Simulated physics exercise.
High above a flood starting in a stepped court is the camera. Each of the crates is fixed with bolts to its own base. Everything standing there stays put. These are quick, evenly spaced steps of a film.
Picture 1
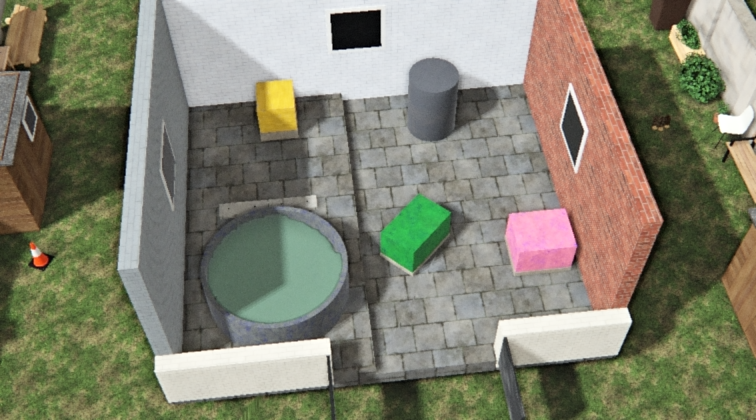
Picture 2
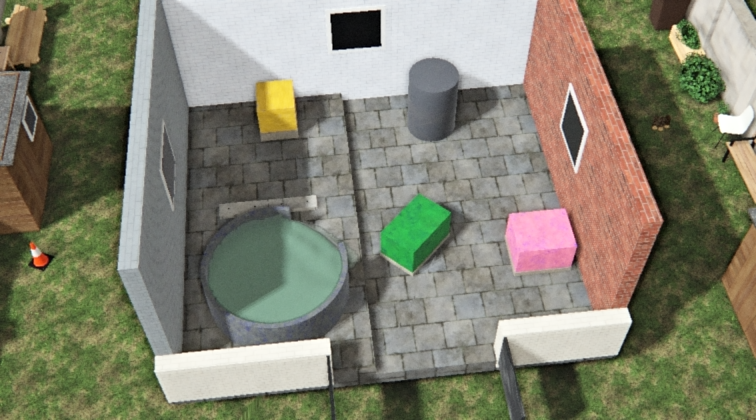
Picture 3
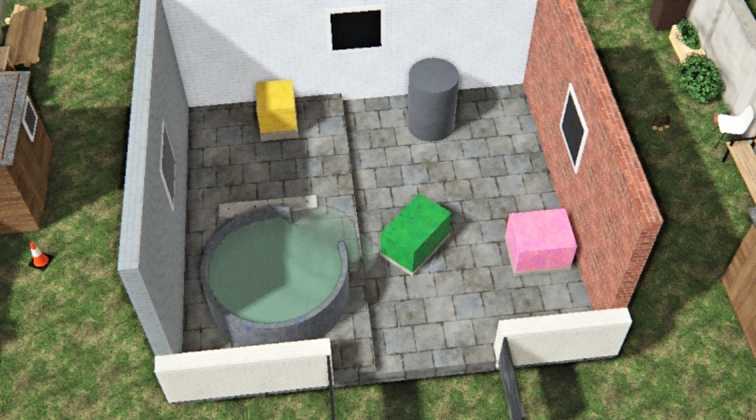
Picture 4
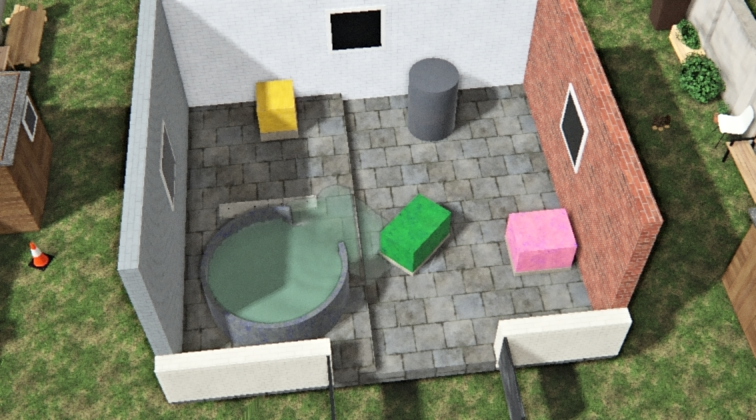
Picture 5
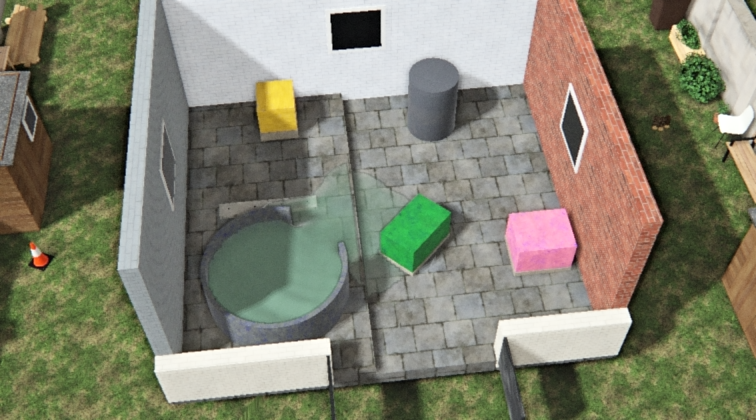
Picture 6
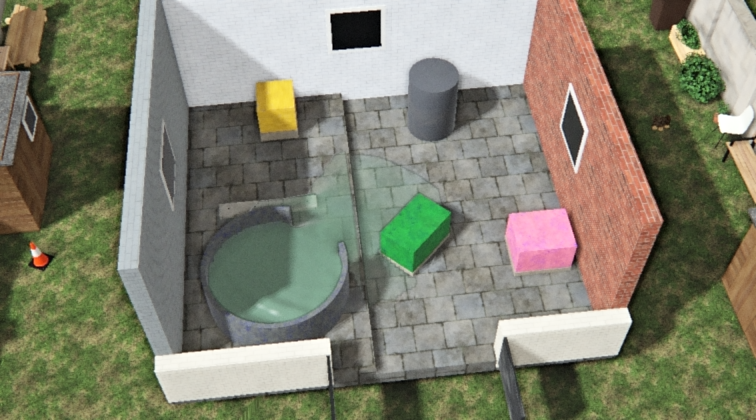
Greenish water, at first still in a round grey stone pool, pours out through a gap on the pool's far side and spreads in a thin sheet over the paving toward the green block. The walled court is seen from high above by a steady camera. A yellow block and grey cylinder stand toward the back, a pink block by the brick wall at right.
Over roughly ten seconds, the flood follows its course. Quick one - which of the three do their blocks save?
Pink crate wet, green crate wet, yellow crate saved.
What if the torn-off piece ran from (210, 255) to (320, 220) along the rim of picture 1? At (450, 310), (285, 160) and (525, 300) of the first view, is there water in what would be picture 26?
Those three come out moisture-free, soaked and moisture-free, one after another.
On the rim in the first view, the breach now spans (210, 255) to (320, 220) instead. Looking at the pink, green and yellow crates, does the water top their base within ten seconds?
My reading: The pink crate gets wet; the green crate is topped; the yellow crate ends up wet.
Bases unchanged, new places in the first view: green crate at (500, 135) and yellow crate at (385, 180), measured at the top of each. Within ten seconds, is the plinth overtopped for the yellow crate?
Yellow crate: Reached.
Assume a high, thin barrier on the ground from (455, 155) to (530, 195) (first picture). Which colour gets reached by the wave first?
That would be the crate marked green.
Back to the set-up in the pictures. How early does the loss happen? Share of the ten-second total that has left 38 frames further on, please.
Near 25 in a hundred.
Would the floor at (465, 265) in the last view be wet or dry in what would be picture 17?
There: Dry.
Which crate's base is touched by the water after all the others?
That's the pink-painted one.
A moment on, water covers 35 % of the floor; the pink crate not reached, the green crate water round its plinth, the yellow crate not reached.
Next, water covers 50 % of the floor; the pink crate not reached, the green crate water round its plinth, the yellow crate water round its plinth.
Then, water covers 55 % of the floor; the pink crate water round its plinth, the green crate water round its plinth, the yellow crate water round its plinth.
Later, water covers 75 % of the floor; the pink crate water round its plinth, the green crate water round its plinth, the yellow crate water round its plinth.
In the end, water covers 90 % of the floor; the pink crate was topped, the green crate was topped, the yellow crate stayed above the water.
